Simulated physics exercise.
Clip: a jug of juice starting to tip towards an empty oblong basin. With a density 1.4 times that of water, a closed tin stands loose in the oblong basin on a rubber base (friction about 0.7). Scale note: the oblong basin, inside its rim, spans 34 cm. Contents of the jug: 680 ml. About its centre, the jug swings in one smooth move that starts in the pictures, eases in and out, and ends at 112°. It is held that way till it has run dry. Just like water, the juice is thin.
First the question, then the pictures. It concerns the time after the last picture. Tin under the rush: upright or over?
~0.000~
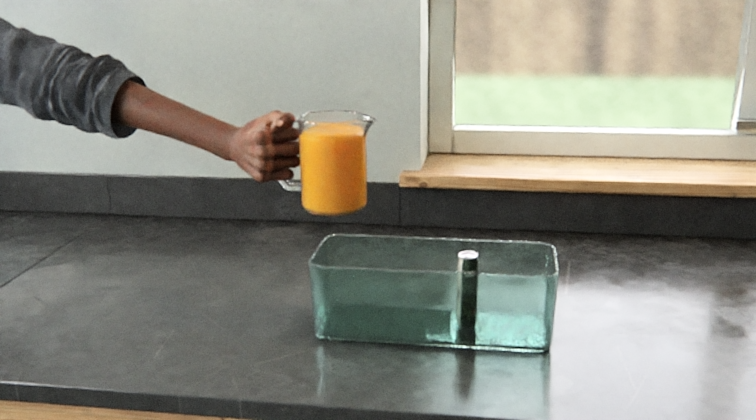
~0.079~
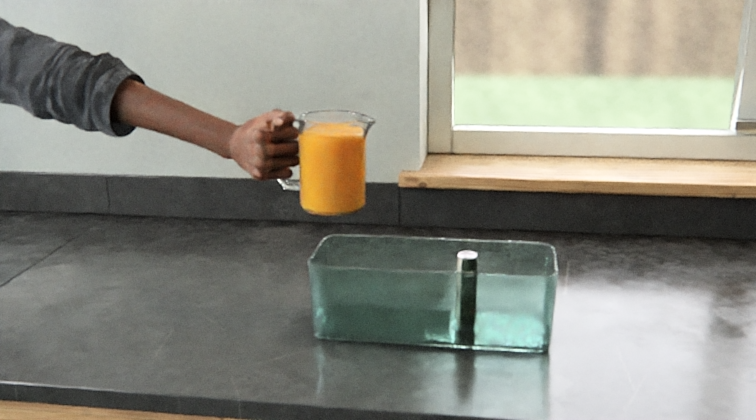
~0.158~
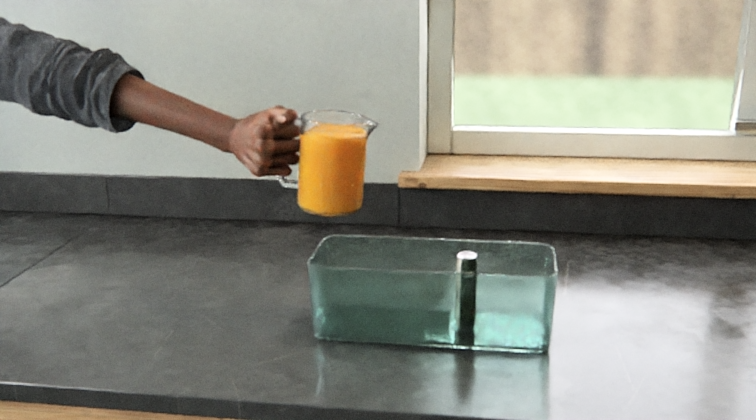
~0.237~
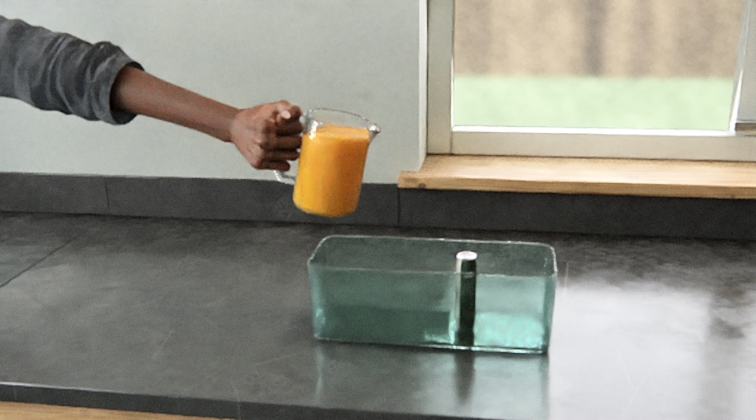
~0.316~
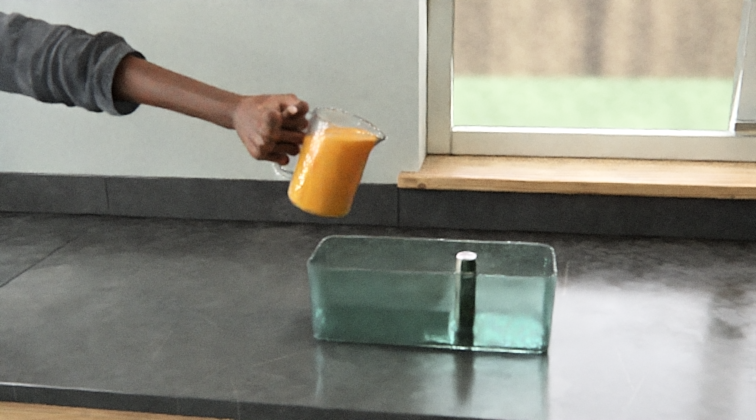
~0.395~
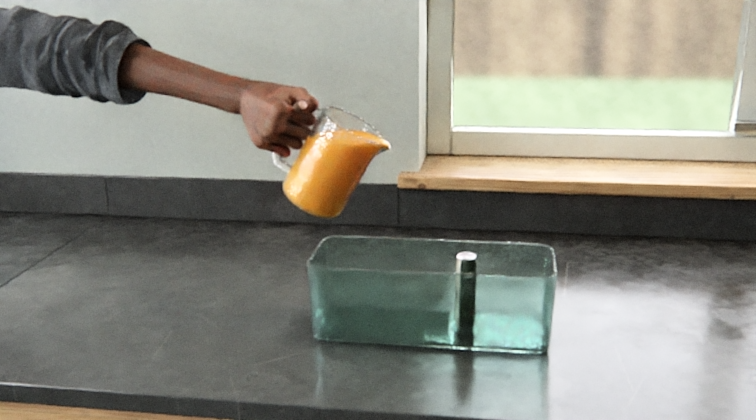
It stays erect.
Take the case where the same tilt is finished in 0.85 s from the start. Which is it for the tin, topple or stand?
In that case the tin stays vertical.
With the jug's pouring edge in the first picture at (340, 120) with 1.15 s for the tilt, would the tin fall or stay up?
After that, the tin stays vertical.
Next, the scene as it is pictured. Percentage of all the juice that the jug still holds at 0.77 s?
Roughly 70 percent.
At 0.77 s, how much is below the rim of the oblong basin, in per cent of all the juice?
Roughly 14 percent of it.
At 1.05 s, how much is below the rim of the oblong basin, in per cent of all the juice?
Value: Approx. 68 %.
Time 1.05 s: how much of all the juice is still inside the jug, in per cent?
I'd estimate some 18 per cent.
After 0.77 s the tilt is 85° and 69 per cent is still to pour; the tin stands where it began.
After 1.05 s the tilt is 110° and 18 per cent is still to pour; the tin stands where it began.
After 1.34 s the tilt is 112° and 1 per cent is still to pour; the tin stands where it began.
After 1.65 s the tilt is 112° and 0 per cent is still to pour; the tin stands where it began.
In the end the tin stands where it began.
